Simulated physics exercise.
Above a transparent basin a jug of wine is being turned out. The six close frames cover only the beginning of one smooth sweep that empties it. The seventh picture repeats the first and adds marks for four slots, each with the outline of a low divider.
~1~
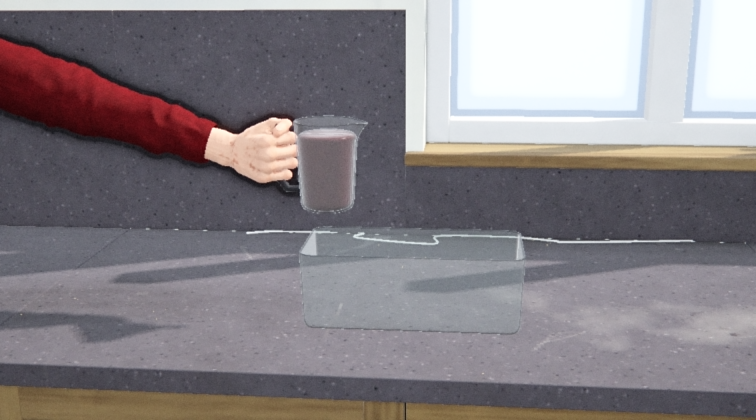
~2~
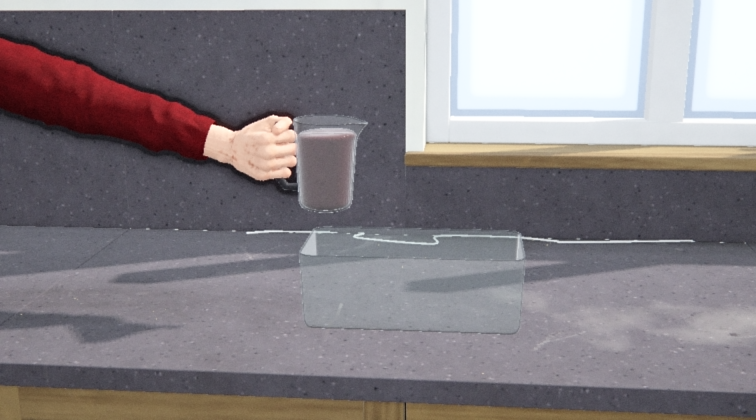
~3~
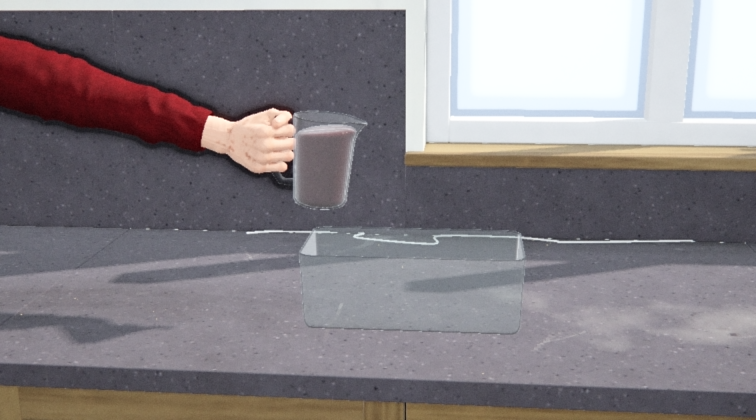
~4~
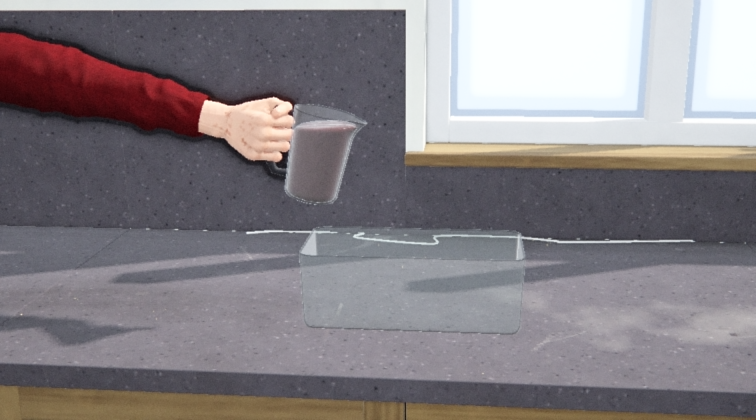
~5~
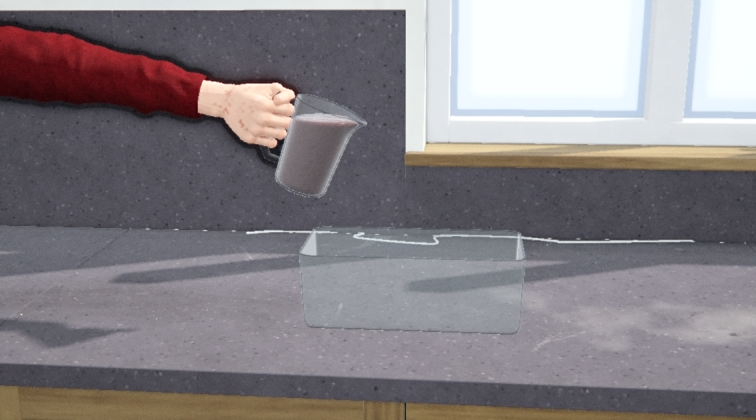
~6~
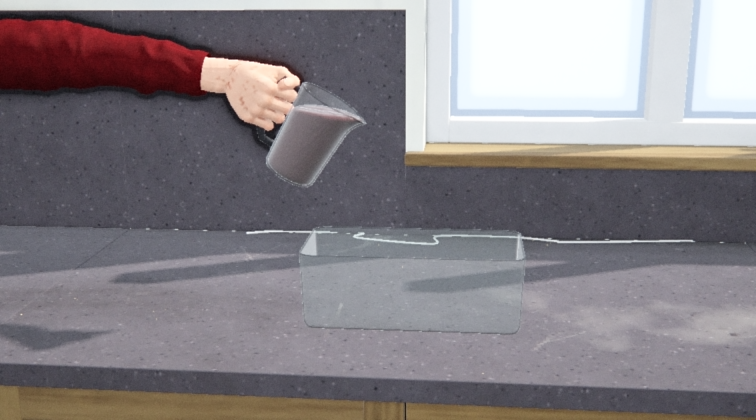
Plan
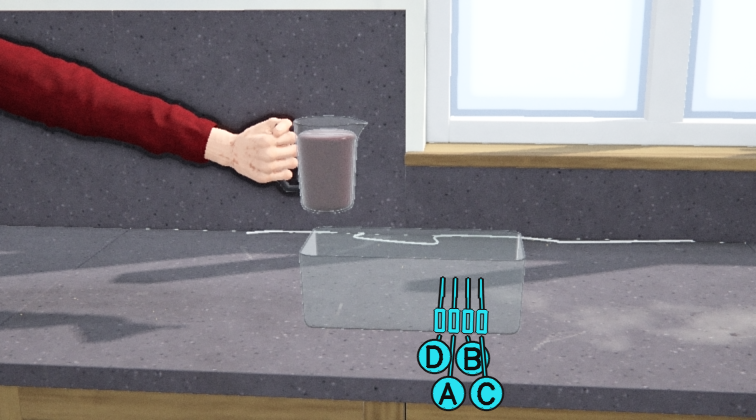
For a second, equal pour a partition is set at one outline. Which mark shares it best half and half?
Go for A.
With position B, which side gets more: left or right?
More ends on the left.
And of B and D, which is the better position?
The answer is D.
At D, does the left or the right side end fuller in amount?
The right side.
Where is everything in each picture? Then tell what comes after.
Upright, lip at (366, 123); basin from (304, 326) to (520, 333); nothing has left yet.
Upright, lip at (366, 123); nothing has left yet.
Tipped about 5°, lip at (366, 123); nothing has left yet.
Tipped about 12°, lip at (366, 123); nothing has left yet.
Tipped about 21°, lip at (365, 123); nothing has left yet.
Tipped about 31°, lip at (365, 123); nothing has left yet.
On the marked copy, A at (453, 336); B at (467, 336); C at (481, 337); D at (439, 335).
With A, about 54 % ends left of the wall and 41 % right of it; 5 % is lost outside.
With B, about 77 % ends left of the wall and 15 % right of it; 7 % is lost outside.
With C, about 86 % ends left of the wall and 8 % right of it; 6 % is lost outside.
With D, about 26 % ends left of the wall and 68 % right of it; 6 % is lost outside.
